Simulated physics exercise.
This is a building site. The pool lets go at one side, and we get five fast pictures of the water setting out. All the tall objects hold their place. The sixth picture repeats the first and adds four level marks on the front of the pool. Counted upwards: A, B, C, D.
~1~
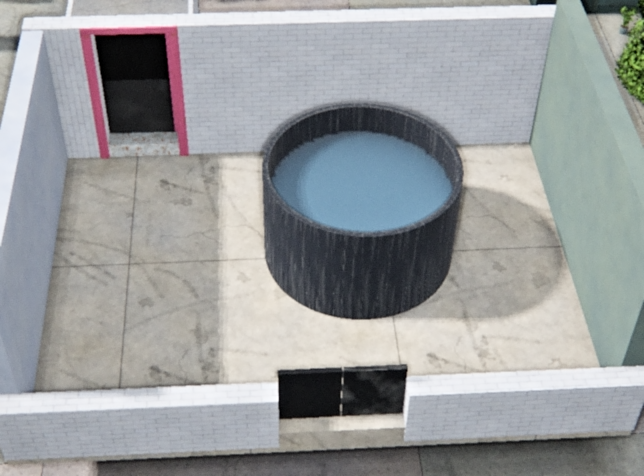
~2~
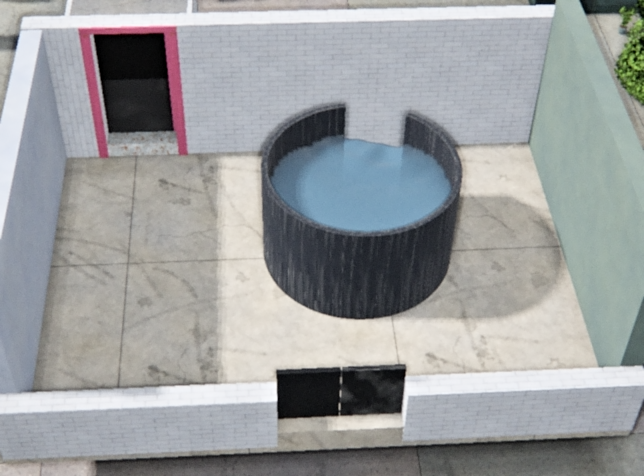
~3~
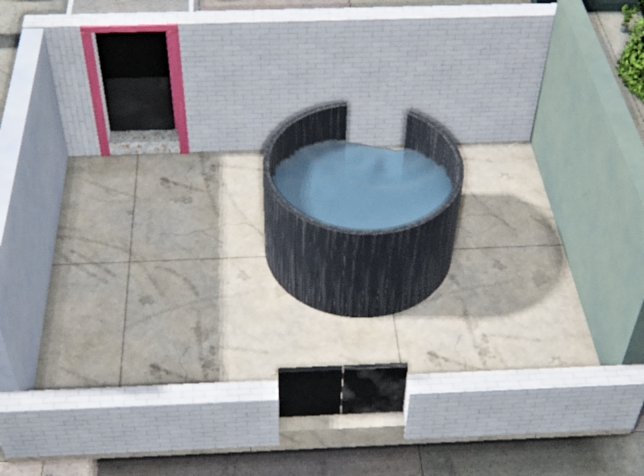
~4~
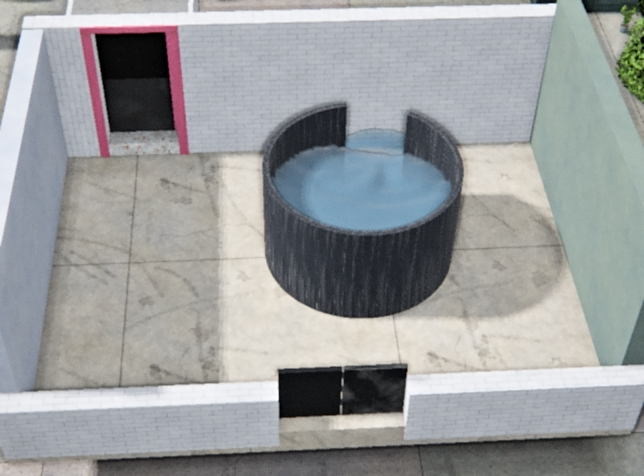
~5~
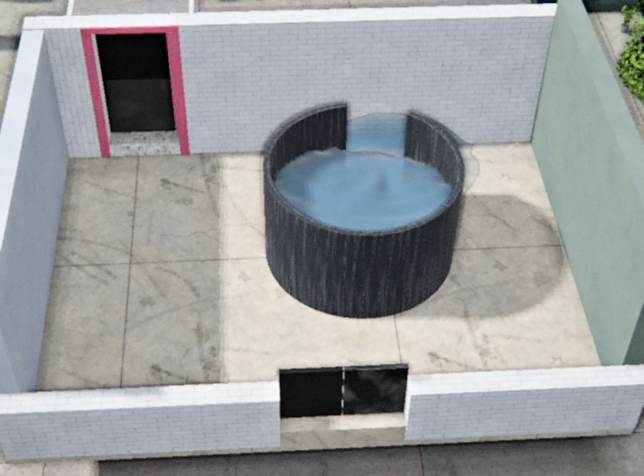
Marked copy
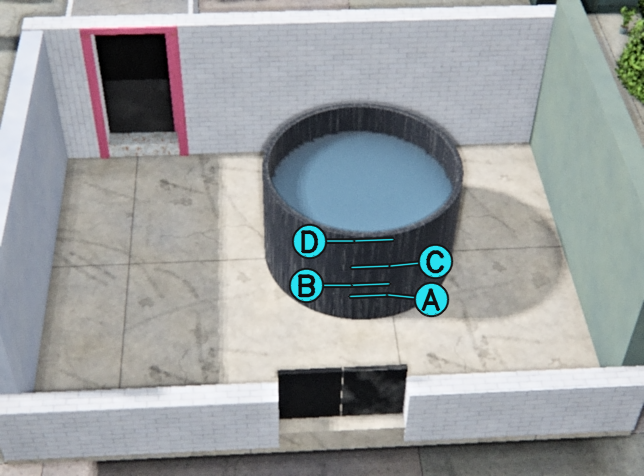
Water in a round dark pool rippled and poured out through a gap that opened in the back of its rim, spreading onto the floor behind it inside a walled yard.
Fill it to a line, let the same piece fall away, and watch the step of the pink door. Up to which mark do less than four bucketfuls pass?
Level C just does it.
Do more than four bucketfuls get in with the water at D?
Yes.
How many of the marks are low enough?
Three.
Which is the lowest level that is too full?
Here it is level D.
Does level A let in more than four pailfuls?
No.
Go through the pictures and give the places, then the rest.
Water in the pool at rest, its middle at (361, 190); foot of the pink doorway at (145, 156); shut gate at (342, 376).
Water covers 1 % of the ground, its front hidden from here.
Water covers 3 % of the ground, its front hidden from here.
Water covers 6 % of the ground, its front hidden from here.
Water covers 9 % of the ground, its front hidden from here.
On the marked copy, A at (369, 295); B at (369, 284); C at (371, 266); D at (373, 240); from the bottom up A, B, C, D.
With A, nothing gets over.
With B, nothing gets over.
With C, a bucket or two gets in.
With D, about 15 bucketfuls get in.
